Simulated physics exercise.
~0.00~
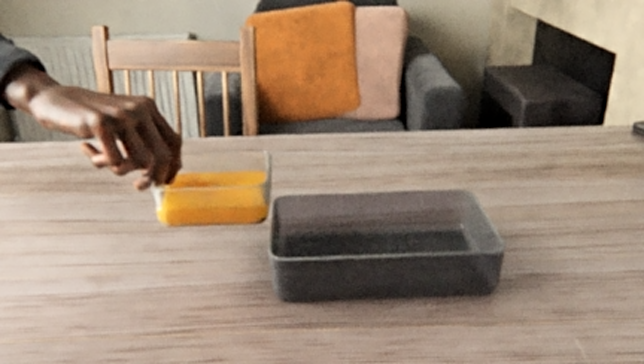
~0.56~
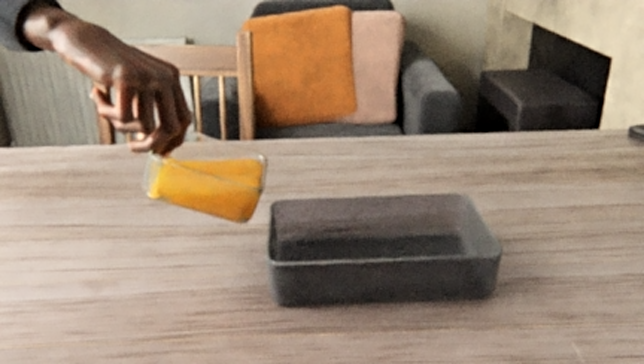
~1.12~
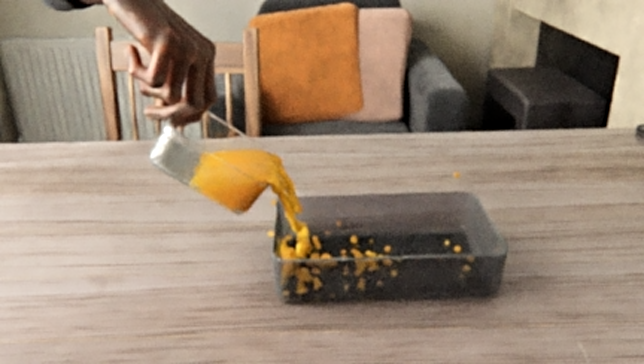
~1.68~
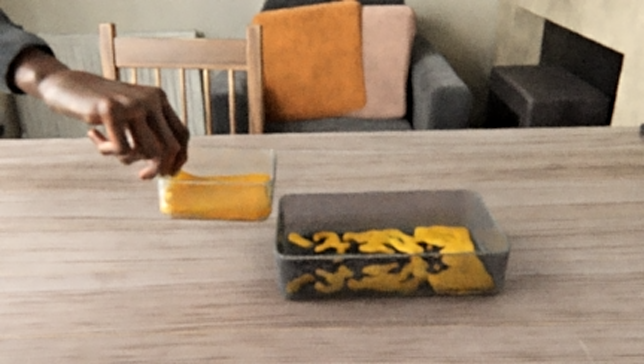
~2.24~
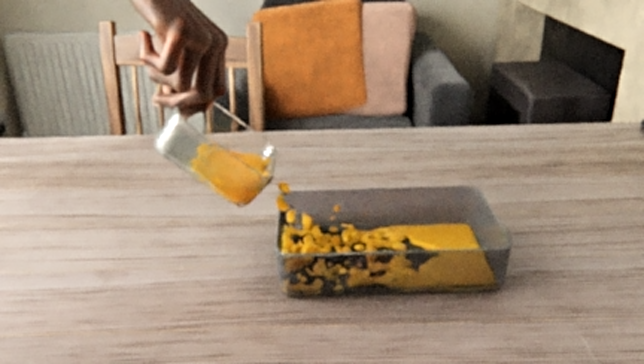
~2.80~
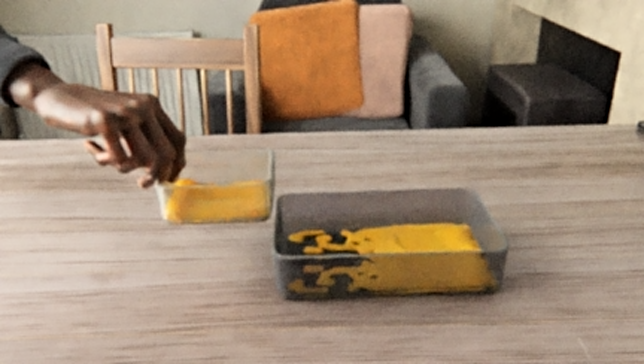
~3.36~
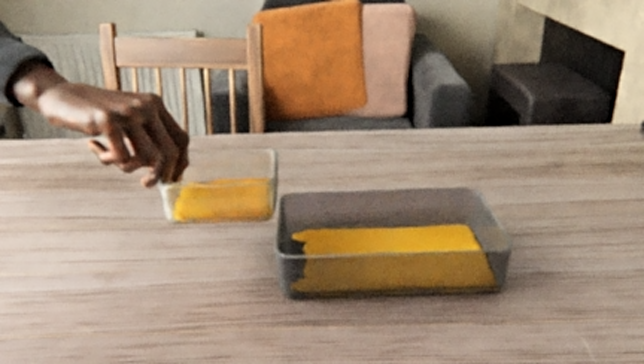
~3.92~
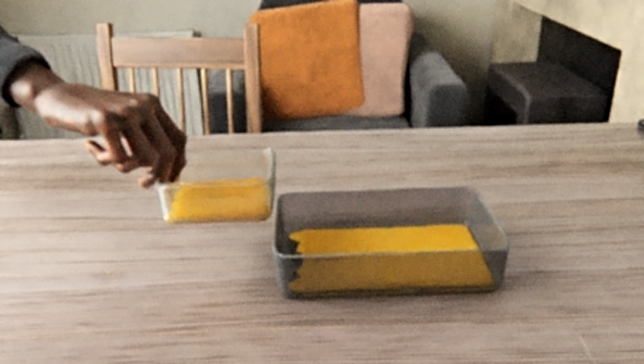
A hand tipped a clear tub of orange-yellow juice toward a dark oblong dish on a wooden table, pouring some in, leveling, then pouring again, until a yellow layer covered most of the dish's bottom and the tub, level again, still held some.
